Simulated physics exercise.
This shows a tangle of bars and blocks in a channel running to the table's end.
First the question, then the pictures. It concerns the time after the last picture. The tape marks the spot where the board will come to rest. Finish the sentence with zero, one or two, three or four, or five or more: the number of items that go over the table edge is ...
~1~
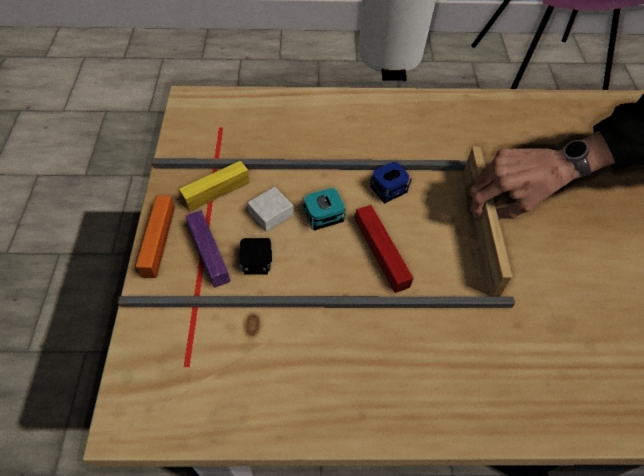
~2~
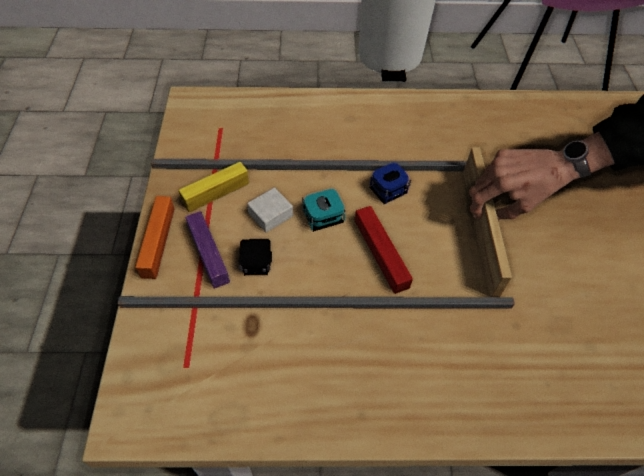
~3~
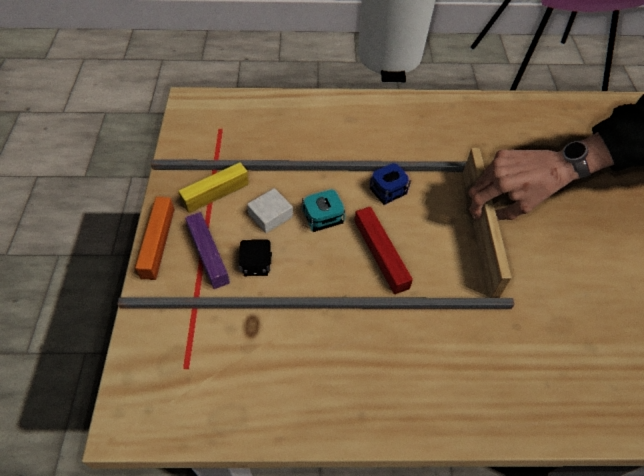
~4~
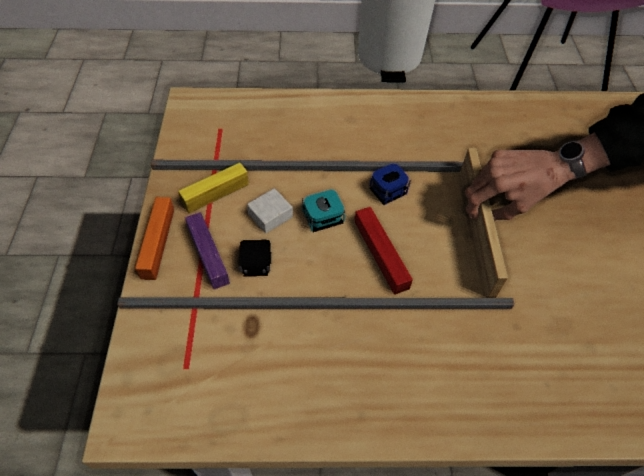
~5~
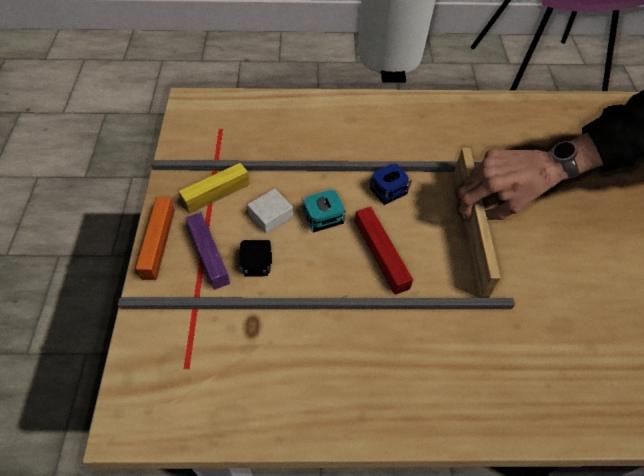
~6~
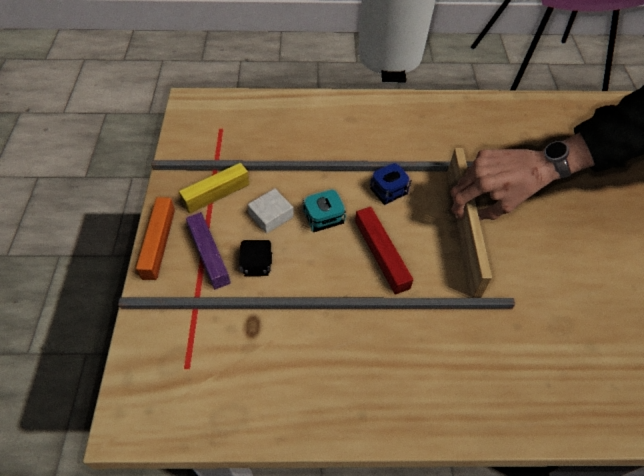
The number of items that go over the table edge is one or two.
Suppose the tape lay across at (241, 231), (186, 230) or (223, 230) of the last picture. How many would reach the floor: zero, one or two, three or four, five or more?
Tape by tape, the falls would be not one, then either three or four, then zero.
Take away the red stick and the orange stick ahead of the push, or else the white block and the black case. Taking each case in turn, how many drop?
The counts: 0 and 0.
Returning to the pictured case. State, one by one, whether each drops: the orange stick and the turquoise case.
The orange stick comes off, while the turquoise case keeps its place.
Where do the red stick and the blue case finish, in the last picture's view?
The red stick finishes at (194, 248); the blue case finishes at (198, 176).
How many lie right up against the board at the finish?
The count comes out at 2.
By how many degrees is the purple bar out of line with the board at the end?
Out of line by around 0°.
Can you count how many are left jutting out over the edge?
That comes to 2 of them.
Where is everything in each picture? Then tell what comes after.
The first frame shows orange stick (156, 235); yellow stick (215, 186); purple bar (207, 248); board (485, 218); tape (207, 229).
The second frame shows yellow stick (215, 187); blue case (390, 183).
The third frame shows purple bar (207, 250); red stick (382, 249).
The fourth frame shows orange stick (156, 237); turquoise case (324, 211).
The fifth frame shows yellow stick (215, 188); board (474, 219).
The sixth frame shows orange stick (157, 237); yellow stick (215, 188); purple bar (208, 250); board (467, 219); tape (207, 230).
Soon after, none off yet; orange stick at rest near (157, 237); yellow stick at rest near (215, 188); purple bar at rest near (208, 250).
After that, none off yet; orange stick moving near (152, 237); yellow stick displaced a little near (190, 177); purple bar displaced a little near (187, 254).
In the end, the number that fall off is one or two; gone, orange stick.
